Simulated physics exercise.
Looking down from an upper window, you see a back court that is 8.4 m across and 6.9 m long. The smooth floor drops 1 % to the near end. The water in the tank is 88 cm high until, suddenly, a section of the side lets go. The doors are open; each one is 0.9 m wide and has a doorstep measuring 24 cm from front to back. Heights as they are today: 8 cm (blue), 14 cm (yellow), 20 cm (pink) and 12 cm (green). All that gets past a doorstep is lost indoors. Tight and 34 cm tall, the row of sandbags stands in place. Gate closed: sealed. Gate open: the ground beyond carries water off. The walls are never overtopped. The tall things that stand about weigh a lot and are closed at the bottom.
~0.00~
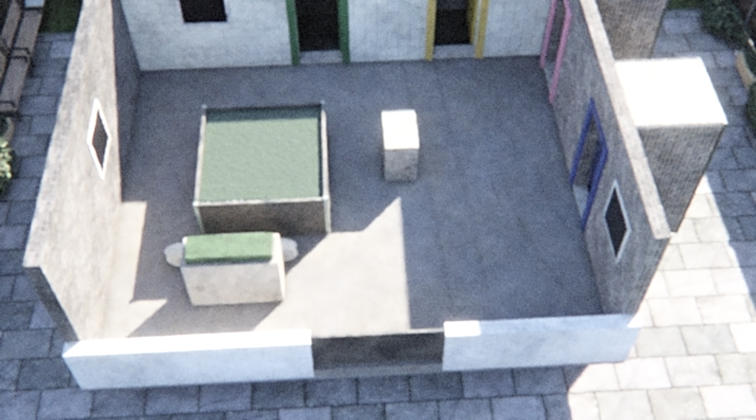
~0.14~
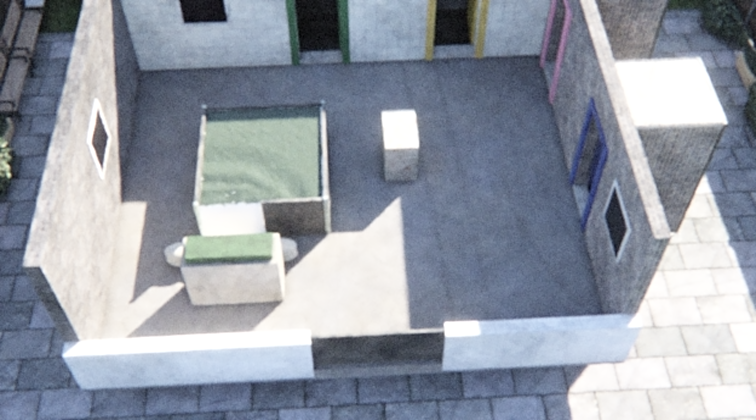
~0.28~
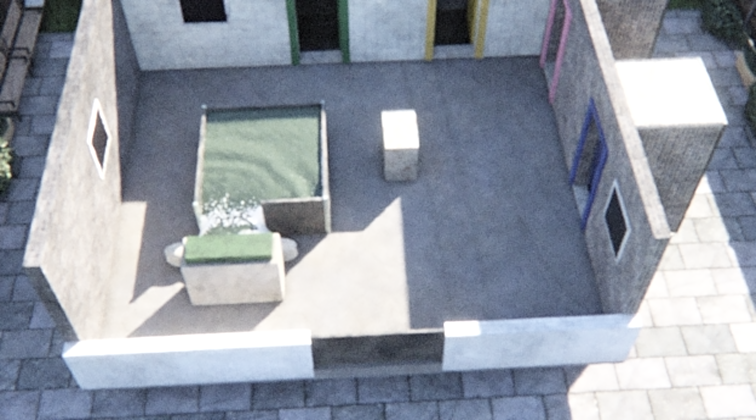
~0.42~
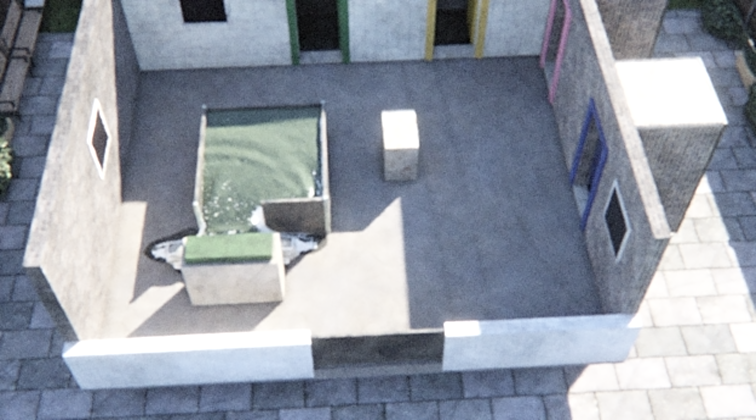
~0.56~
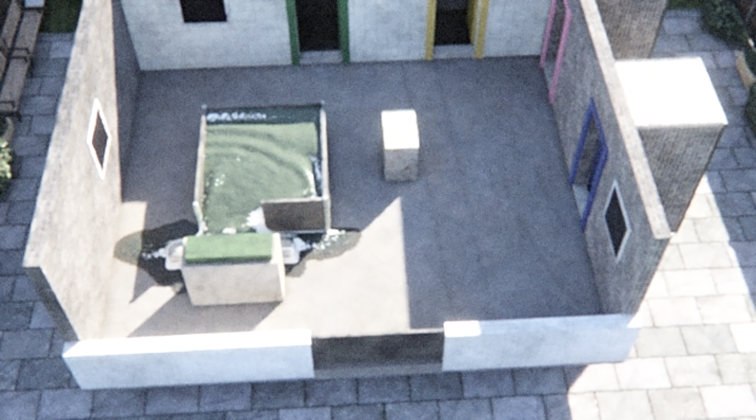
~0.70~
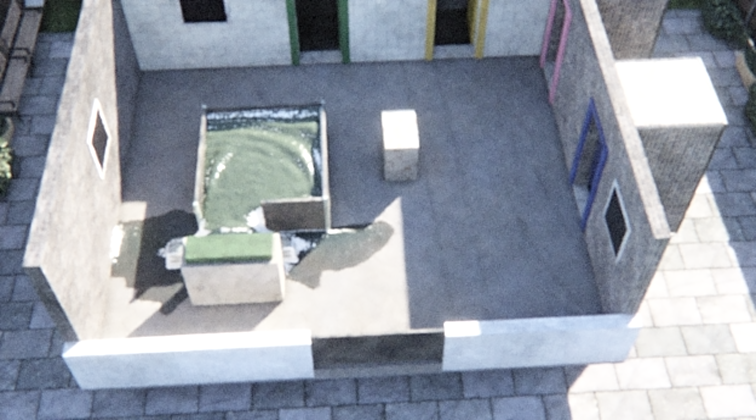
Green water burst from an opening in the near side of the square tank, splashed against the planter-like block in front, and spread left and right across the courtyard floor in dark, widening patches.
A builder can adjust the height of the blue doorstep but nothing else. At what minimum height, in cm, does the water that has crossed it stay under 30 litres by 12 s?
From about 7.5 cm.
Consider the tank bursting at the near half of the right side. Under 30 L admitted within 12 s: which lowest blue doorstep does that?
Then 29 cm.
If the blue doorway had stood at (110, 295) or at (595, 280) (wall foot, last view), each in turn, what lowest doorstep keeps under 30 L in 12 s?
About 22 cm for the first and 15 cm for the second.
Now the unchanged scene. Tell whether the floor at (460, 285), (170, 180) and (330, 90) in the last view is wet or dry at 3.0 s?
In order: Soaked, soaked, untouched.
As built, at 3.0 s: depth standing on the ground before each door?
Depths in cm: Blue 6, yellow 0, pink 0, green 0.
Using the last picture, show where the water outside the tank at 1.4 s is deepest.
(227, 243).
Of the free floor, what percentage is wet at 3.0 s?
Some 55 in a hundred.
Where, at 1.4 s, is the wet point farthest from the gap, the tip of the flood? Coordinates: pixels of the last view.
Front tip: Approx. (489, 239) px.
After 1.4 s water covers 20 % of the floor, deepest (72 cm) near (227, 243); it has not reached the blue door.
After 3.0 s water covers 55 % of the floor, deepest (51 cm) near (227, 243); 6 cm at the blue door, 0 litres in over its 8 cm doorstep.
After 12.0 s water covers 95 % of the floor, deepest (24 cm) near (237, 243); 8 cm at the blue door, 25 litres in over its 8 cm doorstep.
At the blue door as built, the water arrived by 2.9 s and peaked near 13 cm at 3.2 s.
With a doorstep of 6.5 cm, 48 litres would have come in within the 12 s; with 9 cm, 15 litres. So under 30 litres takes about 7.5 cm.
